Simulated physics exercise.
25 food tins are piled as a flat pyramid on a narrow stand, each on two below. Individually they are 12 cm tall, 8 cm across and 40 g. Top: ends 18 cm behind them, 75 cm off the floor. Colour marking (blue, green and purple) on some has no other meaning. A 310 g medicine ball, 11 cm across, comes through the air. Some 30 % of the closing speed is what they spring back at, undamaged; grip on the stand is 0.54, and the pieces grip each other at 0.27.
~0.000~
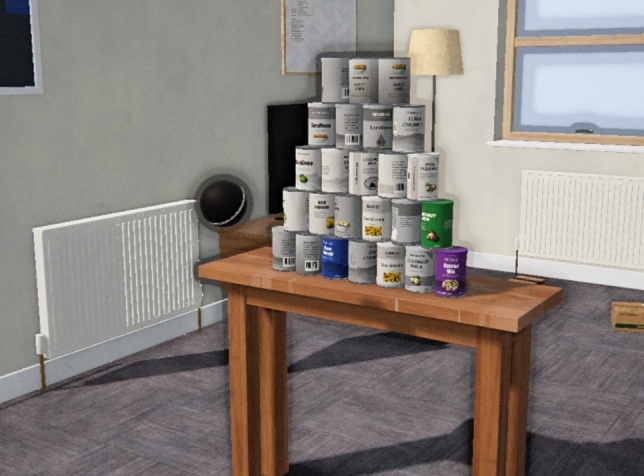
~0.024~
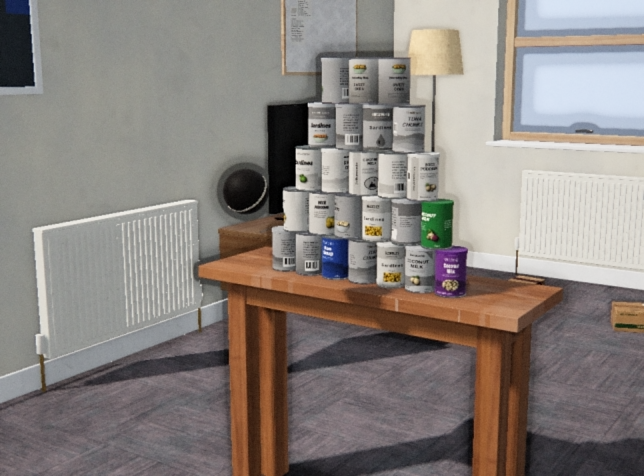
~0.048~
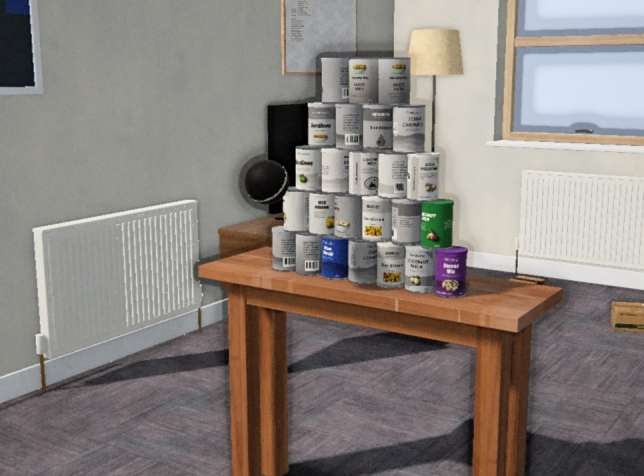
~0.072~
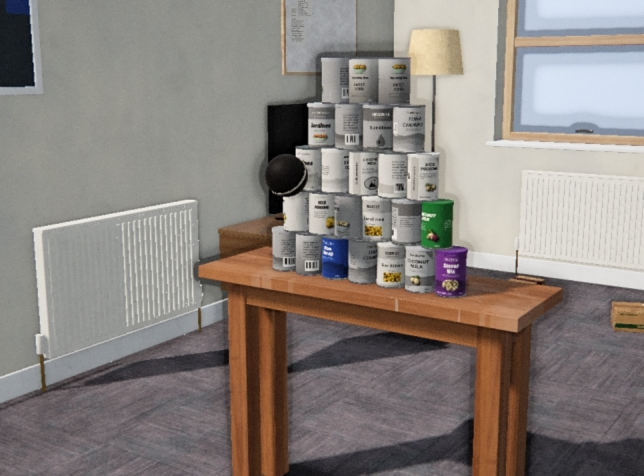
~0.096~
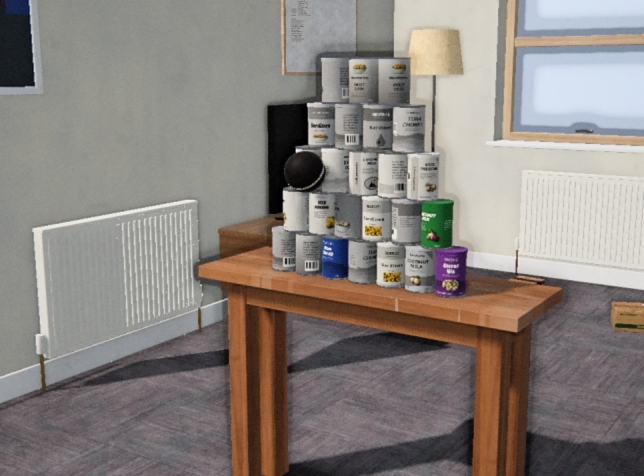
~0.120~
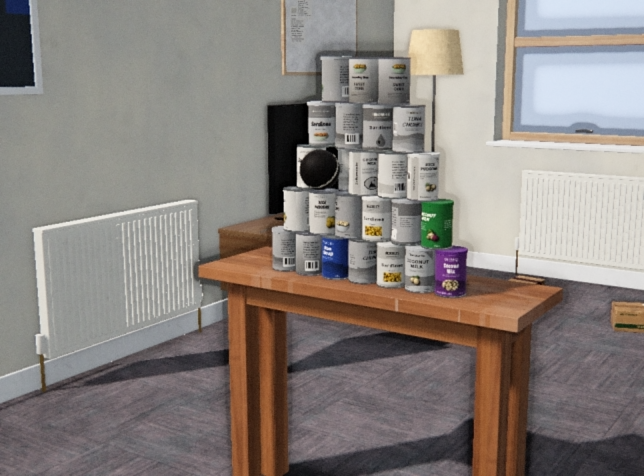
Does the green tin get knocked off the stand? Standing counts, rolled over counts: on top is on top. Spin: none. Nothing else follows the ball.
No. It is going to survive up top.
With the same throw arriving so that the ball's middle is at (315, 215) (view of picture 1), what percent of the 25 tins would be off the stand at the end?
Changed setup: 10 per cent.
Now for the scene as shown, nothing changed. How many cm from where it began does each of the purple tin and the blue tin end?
Purple shifts close to 0 cm and blue close to 0 cm.
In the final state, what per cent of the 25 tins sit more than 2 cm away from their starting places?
It comes to 30 percent shifted.
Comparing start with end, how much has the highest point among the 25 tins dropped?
Something like 0 cm, give or take.
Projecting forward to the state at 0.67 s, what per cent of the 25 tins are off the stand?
10 percent by then.
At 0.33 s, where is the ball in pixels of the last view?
About (411, 197).
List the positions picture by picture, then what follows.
In the first frame (we follow the side turned to the camera), ball (224, 204) 37 cm from contact, 3.6 m/s; green tin (427, 226); purple tin (451, 275); blue tin (328, 258); no piece has moved.
The second frame shows ball (246, 191) 28 cm from contact, 3.6 m/s; green tin (427, 226).
The third frame shows ball (267, 182) 20 cm from contact, 3.5 m/s; green tin (427, 226).
The fourth frame shows ball (286, 176) 12 cm from contact, 3.5 m/s; green tin (427, 226).
The fifth frame shows ball (305, 172) 31 mm from contact, 3.5 m/s; green tin (427, 226).
The sixth frame shows ball (320, 170) after contact, 2.6 m/s; green tin (427, 226); purple tin (451, 275); blue tin (328, 258); 2 stirred so far.
Around 0.33 s, ball still moving; none of the 25 tins off the stand, 7 disturbed; green tin unmoved.
Around 0.67 s, ball still moving; 3 of the 25 tins off the stand; green tin unmoved.
Around 1.08 s, ball still moving; 4 of the 25 tins off the stand; green tin unmoved.
Around 1.50 s, ball still moving; 7 of the 25 tins off the stand; green tin unmoved.
Finally (1.7 s), ball rolling away; 7 of the 25 tins off the stand; green tin unmoved; purple tin unmoved; blue tin unmoved. Seen by the last camera, middles, green tin near (438, 224), purple tin near (451, 271).
